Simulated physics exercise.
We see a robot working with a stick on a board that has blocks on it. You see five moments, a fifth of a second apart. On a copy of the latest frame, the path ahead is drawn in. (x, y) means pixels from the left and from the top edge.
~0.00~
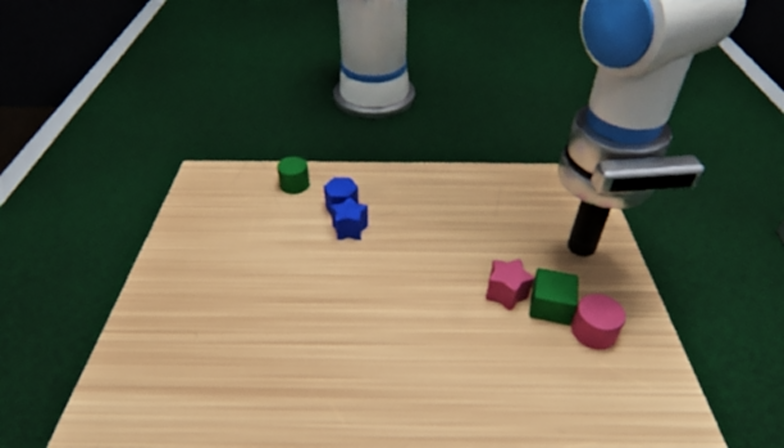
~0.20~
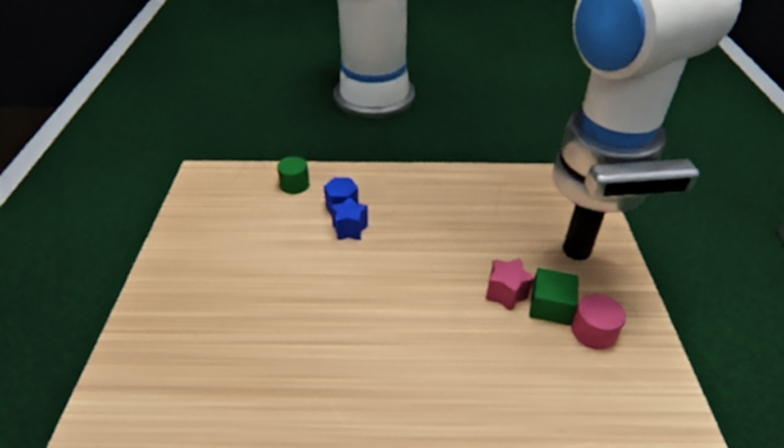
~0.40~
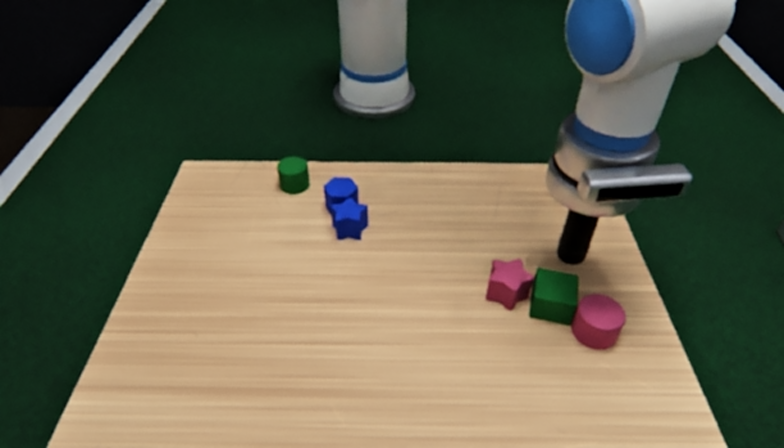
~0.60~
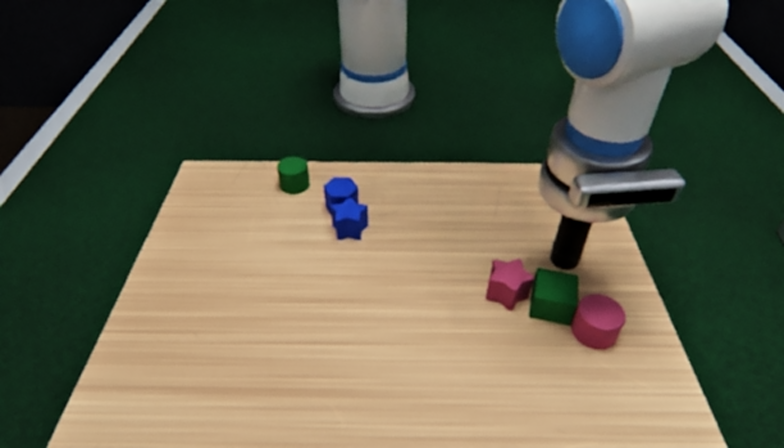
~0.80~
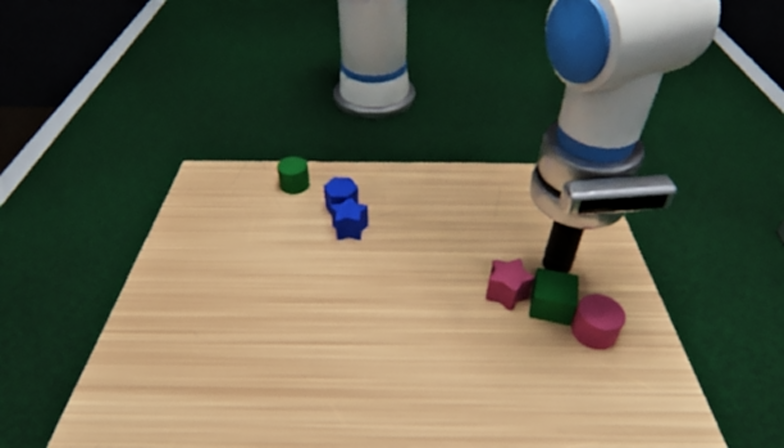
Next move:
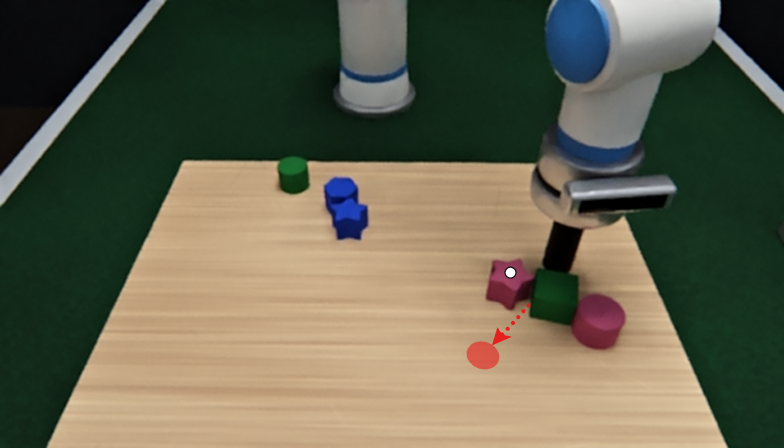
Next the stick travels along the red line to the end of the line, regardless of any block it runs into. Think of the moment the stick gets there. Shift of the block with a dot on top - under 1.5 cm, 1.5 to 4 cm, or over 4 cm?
It is going to finish 1.5 to 4 cm from where it is now.
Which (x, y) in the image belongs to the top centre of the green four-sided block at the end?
It should be at (554, 322) by then.
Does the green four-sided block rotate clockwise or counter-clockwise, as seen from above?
Anticlockwise, looking down.
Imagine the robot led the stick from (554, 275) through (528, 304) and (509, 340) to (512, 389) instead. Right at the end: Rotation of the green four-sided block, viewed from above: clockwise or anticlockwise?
Looking down on the board, it turns counter-clockwise.
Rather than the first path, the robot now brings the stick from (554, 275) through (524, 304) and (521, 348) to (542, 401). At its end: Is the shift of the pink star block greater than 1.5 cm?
Answer: Yes.
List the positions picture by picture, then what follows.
In the first picture, stick tip at (581, 248); block tops, pink star block at (511, 273); green four-sided block at (557, 286); pink circular block at (602, 311).
In the second picture, stick at (576, 251); blocks unchanged.
In the third picture, stick at (571, 256); blocks unchanged.
In the fourth picture, stick at (564, 260); blocks unchanged.
In the fifth picture, stick at (557, 266); pink star block at (511, 273); green four-sided block at (557, 286); pink circular block at (602, 311).
Path on the board, in a line from (554, 275) to (483, 355); the dot is on the pink star block.
On the path given first. One third of the way, stick at (535, 292); pink star block at (505, 275), turned 30° clockwise; green four-sided block at (553, 309), turned 30° anticlockwise.
Two thirds of the way, stick at (511, 318); pink star block at (496, 279), turned 75° clockwise; green four-sided block at (554, 322), turned 60° anticlockwise.
At the end, stick at (485, 346); pink star block at (496, 279), turned 75° clockwise; green four-sided block at (554, 322), turned 60° anticlockwise; pink circular block in place.
